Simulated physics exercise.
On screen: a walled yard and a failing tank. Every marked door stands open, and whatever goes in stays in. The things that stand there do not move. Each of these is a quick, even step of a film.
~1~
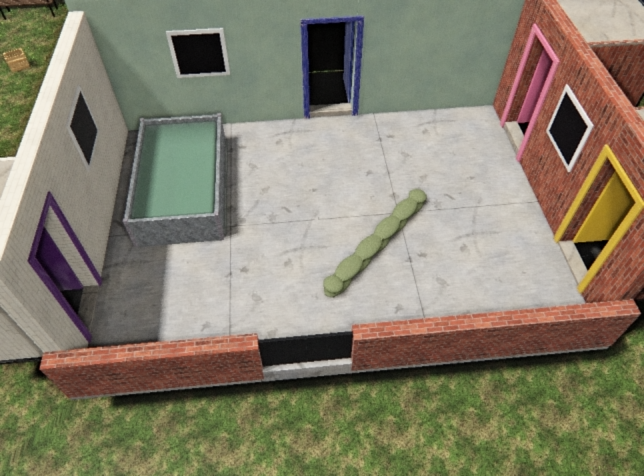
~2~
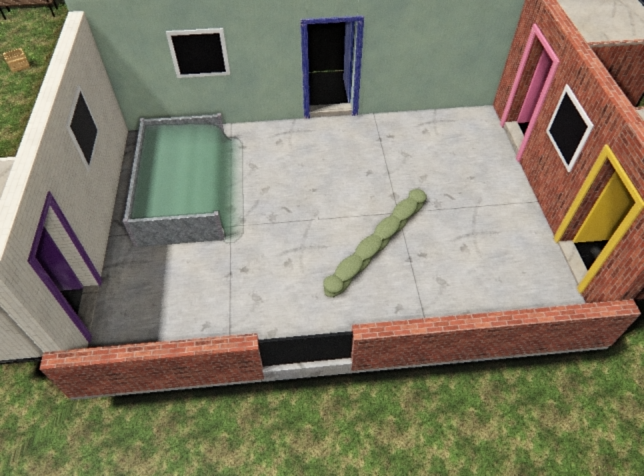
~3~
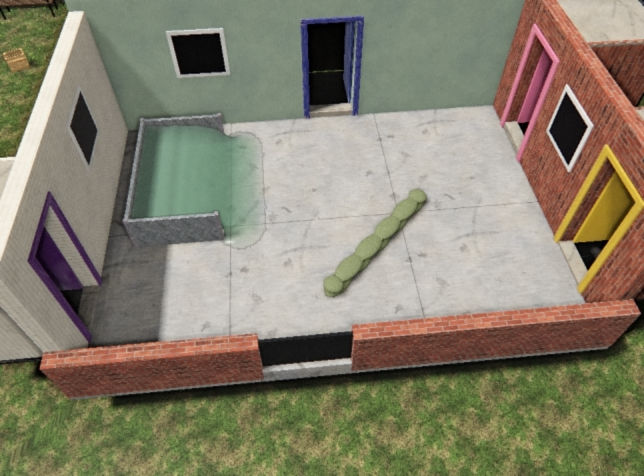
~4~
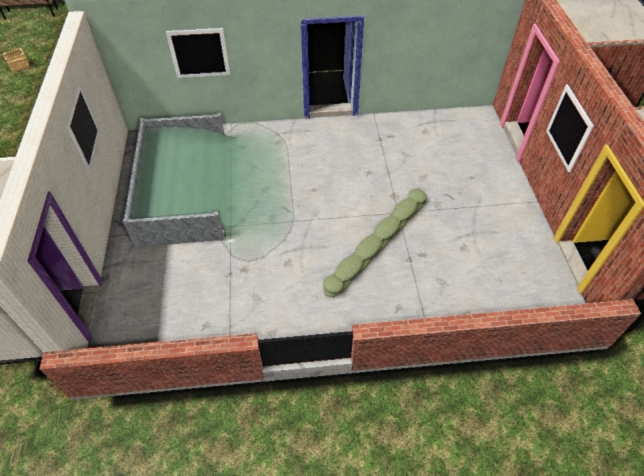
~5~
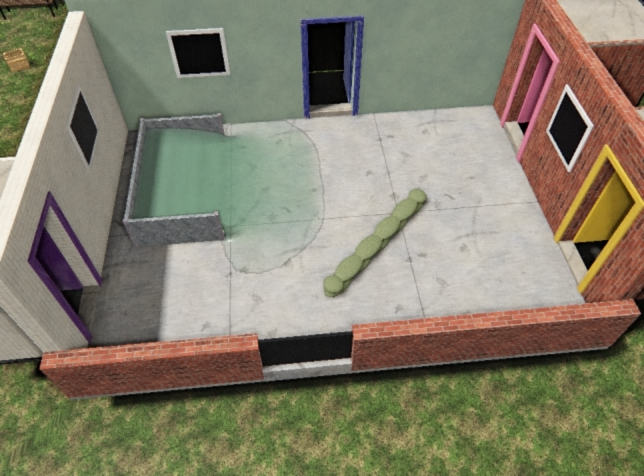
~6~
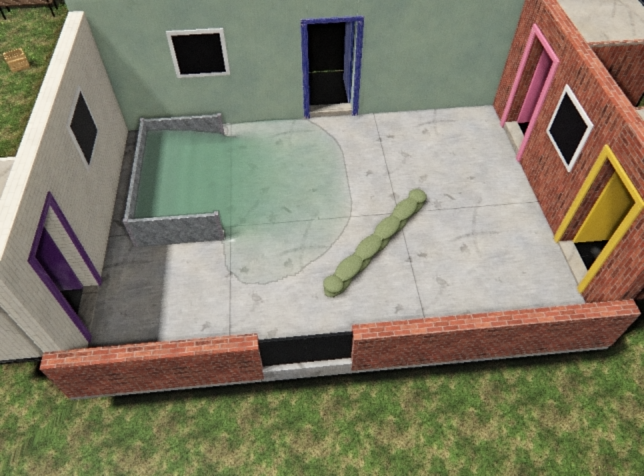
At first, a stone-walled tank of green water stands whole in the left corner of a walled yard, with a diagonal row of rounded green bushes nearby. Then its right side is gone, and water pours out rightward, spreading across the pale floor in a widening, rounded sheet toward the bushes.
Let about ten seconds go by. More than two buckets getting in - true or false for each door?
Pink door: True; yellow door: False; blue door: False; purple door: False.
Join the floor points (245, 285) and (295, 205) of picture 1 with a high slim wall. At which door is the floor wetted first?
That is the blue-painted one.
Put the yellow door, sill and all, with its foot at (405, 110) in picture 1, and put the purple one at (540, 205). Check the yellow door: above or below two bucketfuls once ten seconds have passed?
Answer: Yellow is flooded.
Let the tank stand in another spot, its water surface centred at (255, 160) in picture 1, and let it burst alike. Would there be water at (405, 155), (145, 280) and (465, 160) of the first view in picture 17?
Points in order: Inundated; not reached; inundated.
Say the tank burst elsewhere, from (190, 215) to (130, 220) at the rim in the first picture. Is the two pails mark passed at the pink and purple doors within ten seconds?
Well, the pink one is safe, while the purple one is swamped.
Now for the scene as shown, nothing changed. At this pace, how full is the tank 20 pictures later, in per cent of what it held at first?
My figure is about 14 in a hundred.
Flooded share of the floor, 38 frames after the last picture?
Around 80 percent of it.
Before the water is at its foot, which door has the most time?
That would be the purple-painted one.
A moment on, water covers 35 % of the floor; the pink door not reached, the yellow door not reached, the blue door wet at the sill, nothing in, the purple door not reached.
Next, water covers 45 % of the floor; the pink door wet at the sill, nothing in, the yellow door not reached, the blue door wet at the sill, nothing in, the purple door not reached.
Then, water covers 55 % of the floor; the pink door over two buckets in, the yellow door wet at the sill, nothing in, the blue door wet at the sill, nothing in, the purple door not reached.
Later, water covers 80 % of the floor; the pink door far over two buckets in, the yellow door wet at the sill, nothing in, the blue door wet at the sill, nothing in, the purple door not reached.
In the end, water covers 95 % of the floor; the pink door far over two buckets in, the yellow door under two buckets in, the blue door wet at the sill, nothing in, the purple door under two buckets in.
